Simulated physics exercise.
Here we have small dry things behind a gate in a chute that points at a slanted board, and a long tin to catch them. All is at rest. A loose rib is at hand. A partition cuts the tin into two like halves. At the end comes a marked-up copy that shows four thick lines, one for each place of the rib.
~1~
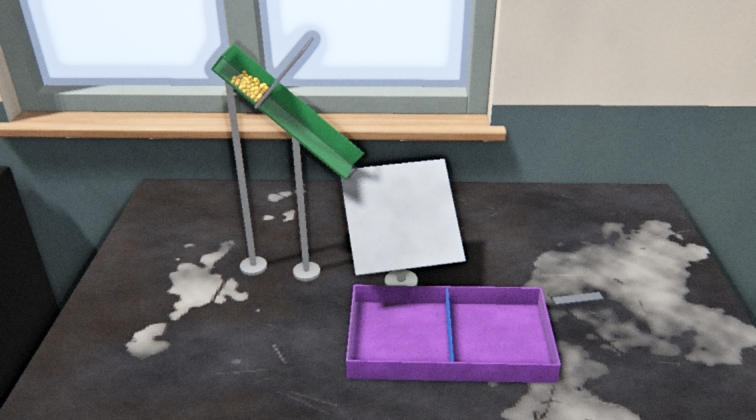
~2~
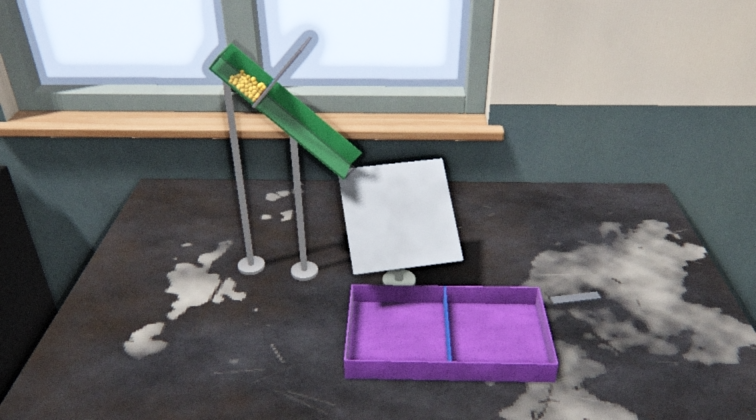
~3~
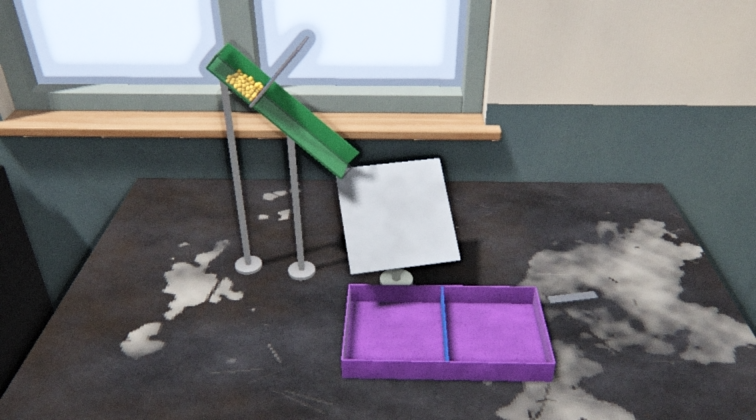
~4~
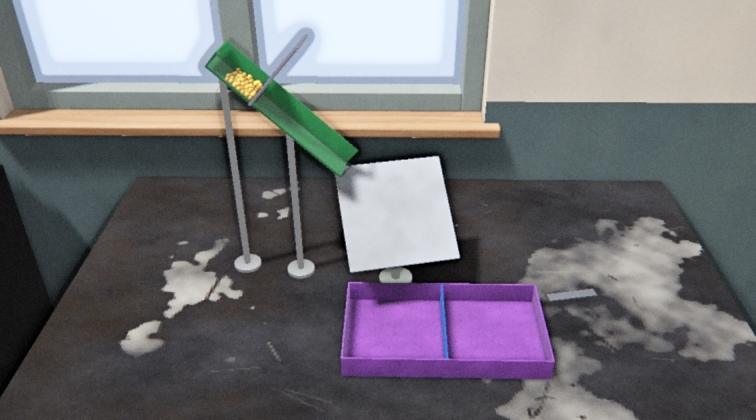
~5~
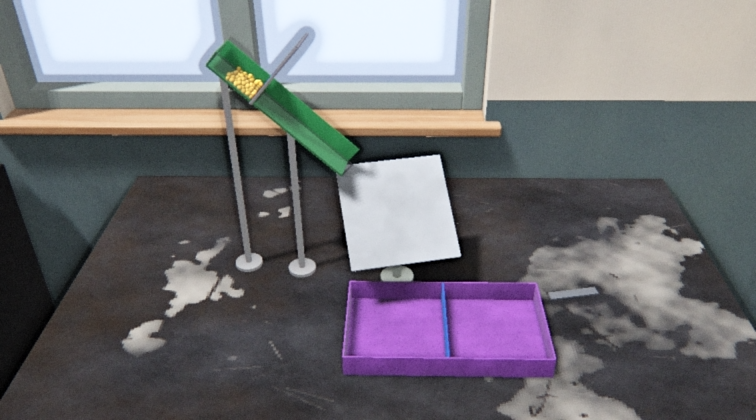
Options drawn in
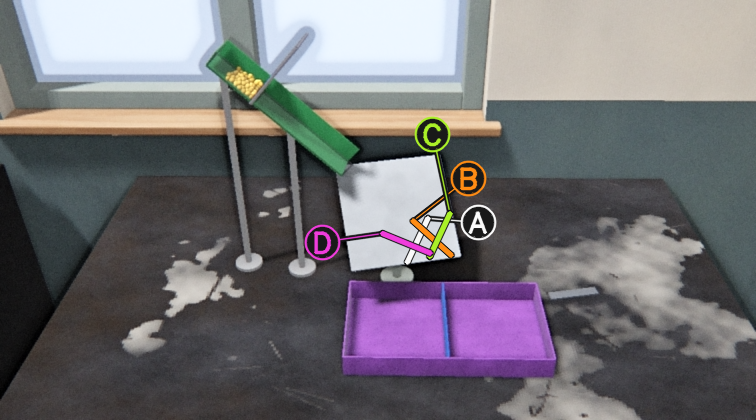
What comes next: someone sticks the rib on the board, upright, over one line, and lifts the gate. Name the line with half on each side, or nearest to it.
Choose B.
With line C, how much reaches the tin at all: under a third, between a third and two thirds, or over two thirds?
Over two thirds.
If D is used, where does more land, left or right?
More lands on the right.
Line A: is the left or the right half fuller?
The left half.
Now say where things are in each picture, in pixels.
Load behind the gate (253, 90), puffed corn balls; lip of the chute (350, 172), sloping fairly steeply, in the first frame.
Middle of the board (400, 214), tilted fairly steeply; middle of its low edge (409, 267); of its high edge (391, 164), in the second frame.
Front corners of the tin (342, 360) and (555, 364); front end of its middle wall (448, 362), in the third frame.
Middle of the load (247, 87); lip (344, 170), in the fourth frame.
Middle of the load (248, 86); lip (345, 168), in the fifth frame.
On the marked copy, line A from (427, 218) to (407, 262); line B from (413, 220) to (451, 255); line C from (450, 213) to (429, 256); line D from (382, 233) to (430, 253).
For line A, of what is caught, almost all in the left half, just a few in the right.
For line B, of what is caught, roughly two thirds in the left half, roughly a third in the right.
For line C, of what is caught, almost all in the left half, about a tenth in the right.
For line D, of what is caught, about a tenth in the left half, almost all in the right.
